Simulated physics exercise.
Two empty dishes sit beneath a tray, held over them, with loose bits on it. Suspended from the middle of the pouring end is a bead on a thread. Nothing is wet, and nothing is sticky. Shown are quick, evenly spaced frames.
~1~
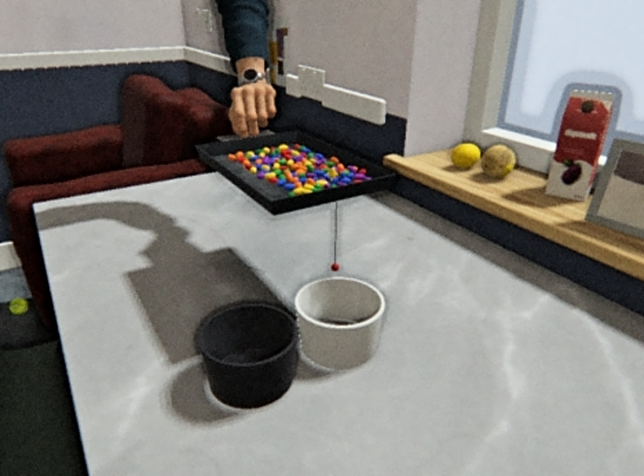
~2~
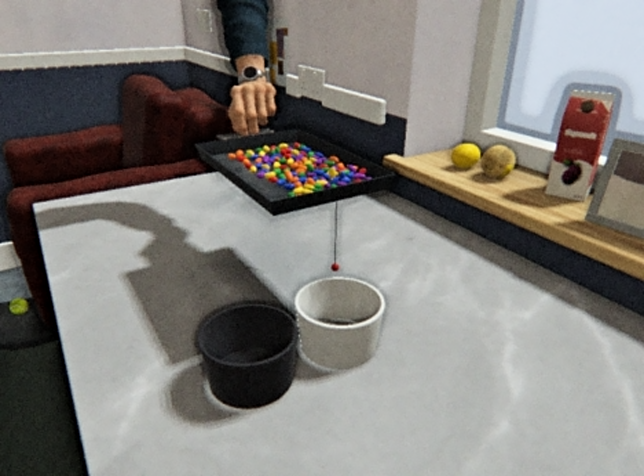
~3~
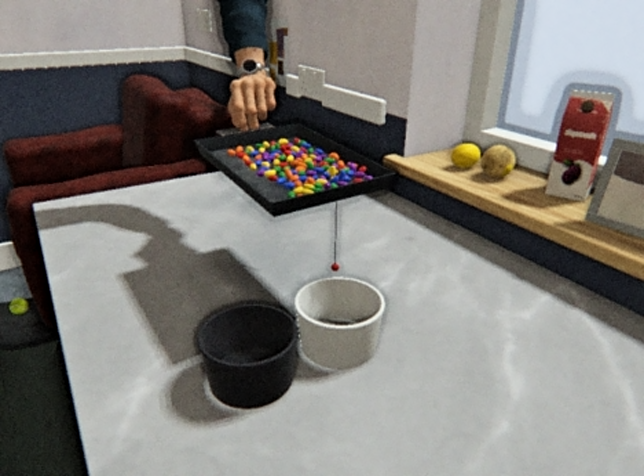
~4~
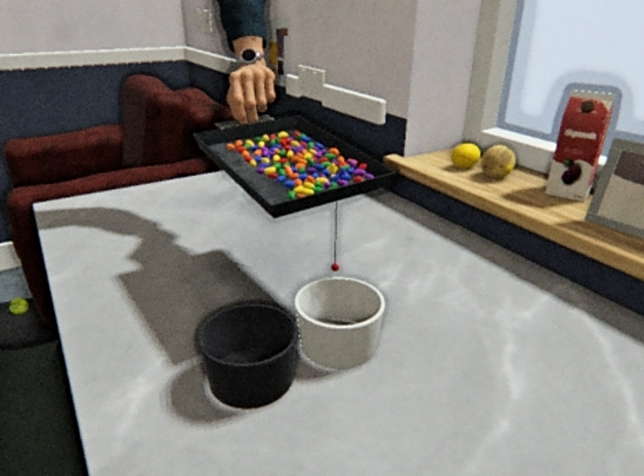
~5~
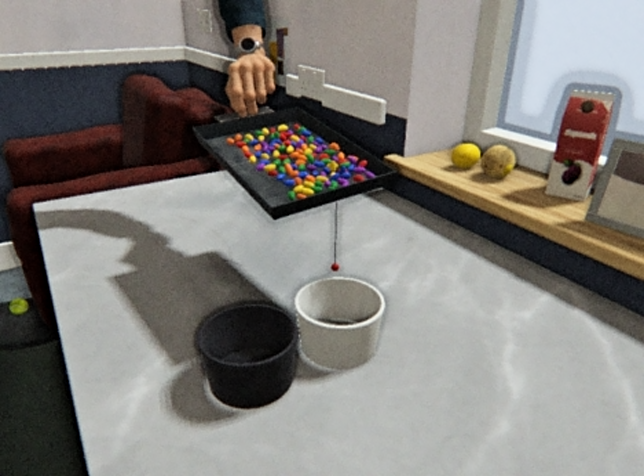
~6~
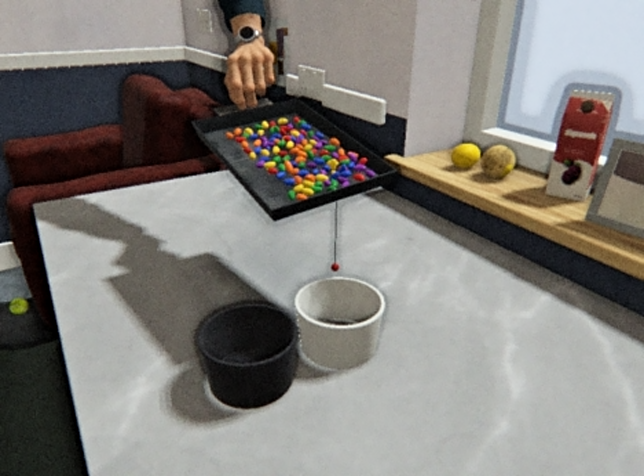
Above two dishes on a table, a hand slowly tilts a tray of colourful jelly beans.
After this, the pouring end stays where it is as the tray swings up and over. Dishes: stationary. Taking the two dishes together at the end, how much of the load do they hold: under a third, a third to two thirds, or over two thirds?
The caught part is no less than a third and no more than two thirds.
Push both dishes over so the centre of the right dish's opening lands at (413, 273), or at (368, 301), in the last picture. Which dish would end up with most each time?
The first time round it's the one placed on the left, and the next time it's the one placed on the left.
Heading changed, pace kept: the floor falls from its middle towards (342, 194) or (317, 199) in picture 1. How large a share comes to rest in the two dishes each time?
Roughly 30 percent first and 70 percent second.
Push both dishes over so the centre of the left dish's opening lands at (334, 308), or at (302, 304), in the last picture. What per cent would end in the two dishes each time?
Trial 1 near 40 percent, trial 2 near 90 percent.
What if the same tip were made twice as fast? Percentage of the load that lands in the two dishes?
About 50 per cent.
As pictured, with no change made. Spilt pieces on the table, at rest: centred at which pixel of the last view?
Estimated middle: Around (277, 338).
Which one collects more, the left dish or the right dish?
Fuller: The right one.
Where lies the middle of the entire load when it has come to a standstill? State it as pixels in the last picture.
Centre at rest, last view: Approx. (304, 344).
Just after the last frame, tray tipped steeply; almost all on the tray; just a few in the air.
A moment on, tray tipped right over; roughly two thirds on the tray; just a few in the left dish; just a few in the right dish; just a few outside both; roughly a quarter in the air.
Further on, tray tipped past a quarter turn; about a tenth in the left dish; roughly a third in the right dish; roughly half outside both.
When it is over, tray tipped past a quarter turn; about a tenth in the left dish; roughly a third in the right dish; roughly half outside both.
